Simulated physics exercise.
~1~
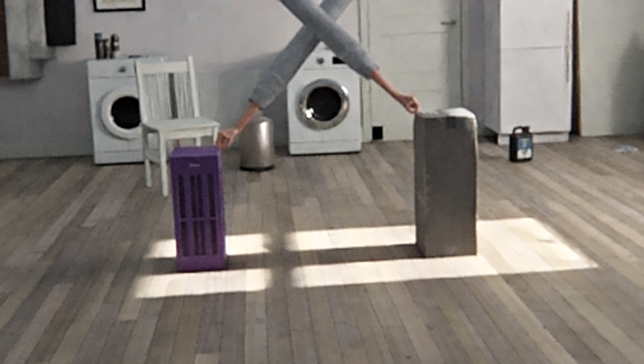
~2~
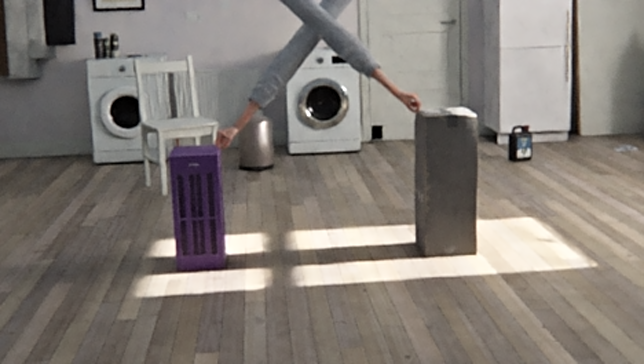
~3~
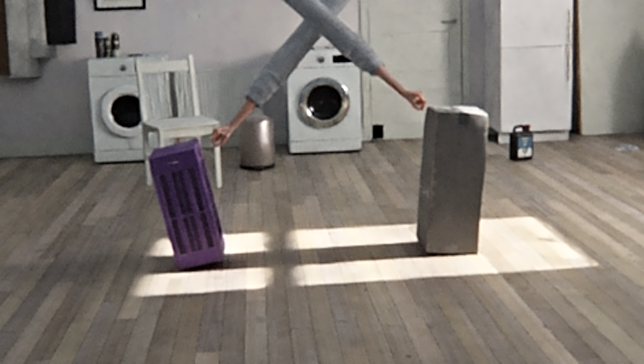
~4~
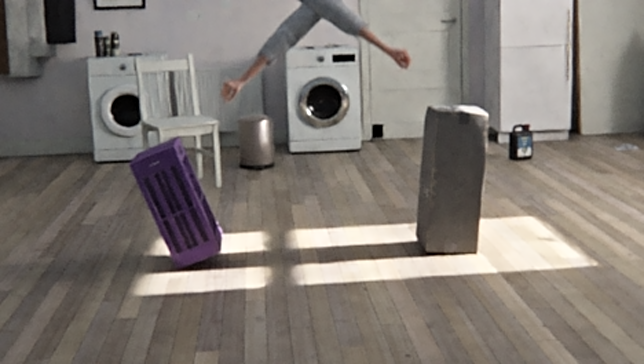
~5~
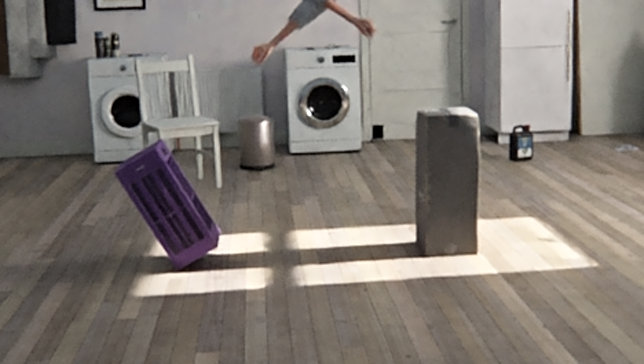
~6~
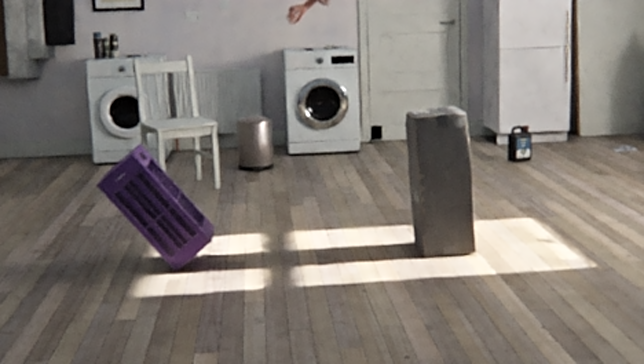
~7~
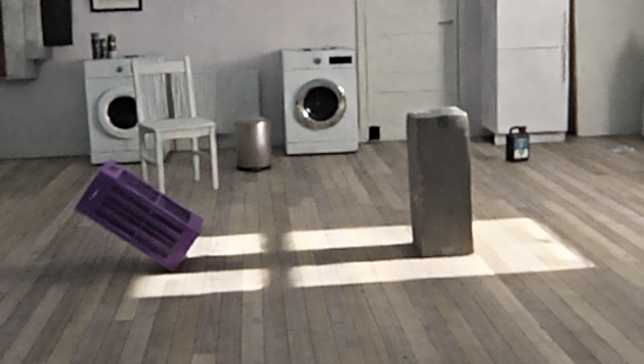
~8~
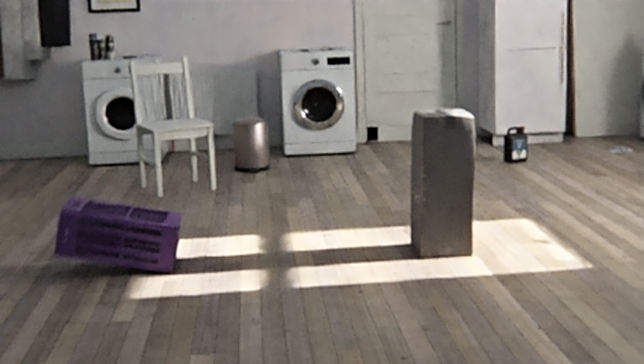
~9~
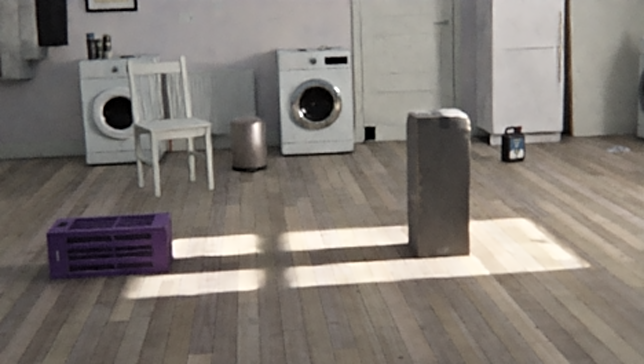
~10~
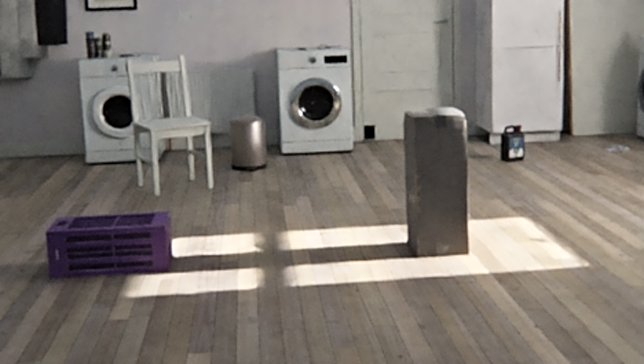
The video shows crossed arms pushing a purple crate and a tall grey box near their tops in a room with washing machines, then drawing away. The crate tips left and falls onto its side, while the box rocks slightly and settles upright.
